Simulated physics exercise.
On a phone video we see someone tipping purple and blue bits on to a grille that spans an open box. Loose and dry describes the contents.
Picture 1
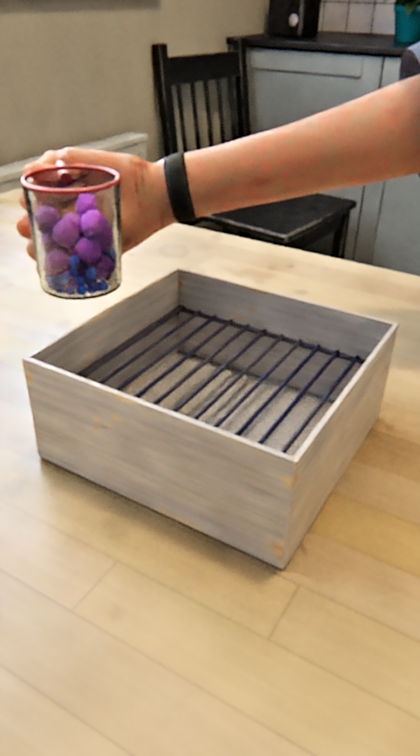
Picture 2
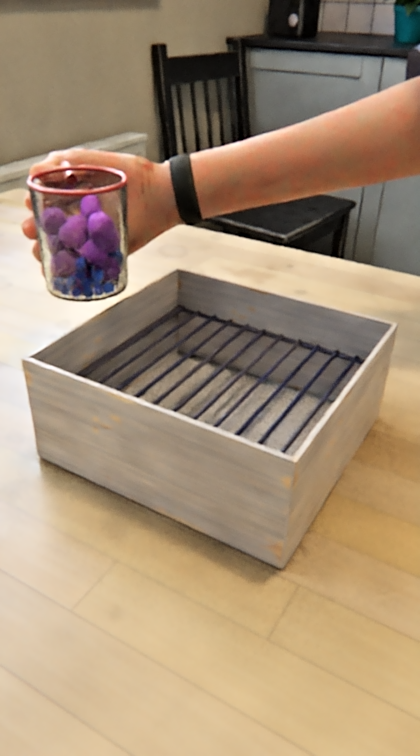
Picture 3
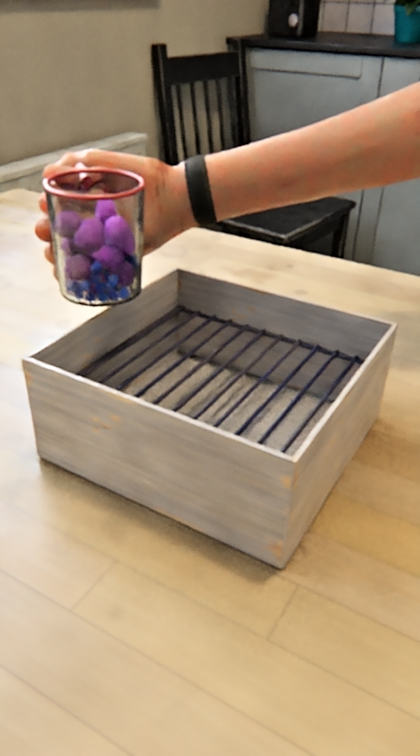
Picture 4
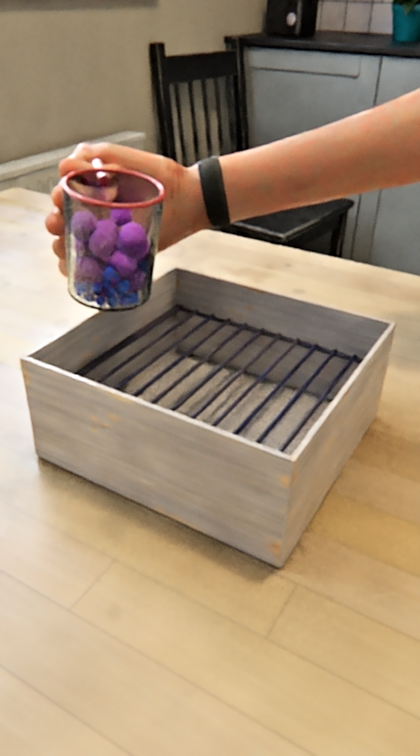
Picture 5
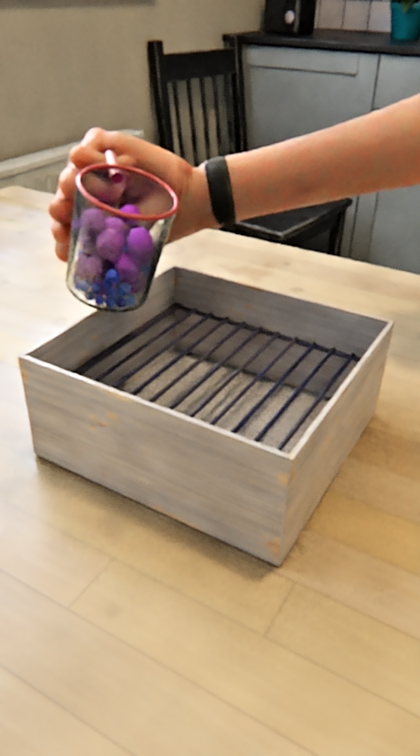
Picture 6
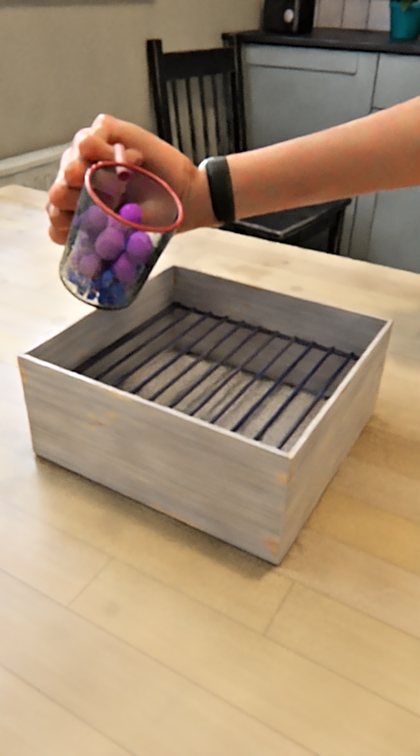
A hand reaching in from the right holds a clear, red-rimmed cup of purple balls and small blue bits above an open box, seen from slightly above in a kitchen. The pale grey wooden box, spanned by dark wires, sits on a light wood table, with a black chair and grey cabinets behind. The hand moves the cup slightly right, then tilts it gradually rightward, while the view stays nearly still.
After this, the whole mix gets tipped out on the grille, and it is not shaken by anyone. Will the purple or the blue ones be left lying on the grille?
Finally, the purple pieces can't get past, and the blue pieces make it past.
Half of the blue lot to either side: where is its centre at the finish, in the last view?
Near pixel (155, 412).
Then, 0.32 s later than the last frame, purple ones, every one in the cup; blue ones, every one in the cup.
Then, 0.66 s later than the last frame, purple ones, every one in the cup; blue ones, every one in the cup.
Then, 1.07 s later than the last frame, purple ones, about a tenth in the cup, the larger part on or over the wires; blue ones, roughly half in the cup, roughly half on or over the wires, just a few under the rack.
When it is over, purple ones, every one on the wires, not one under the rack; blue ones, about a tenth on the wires, almost all under the rack.
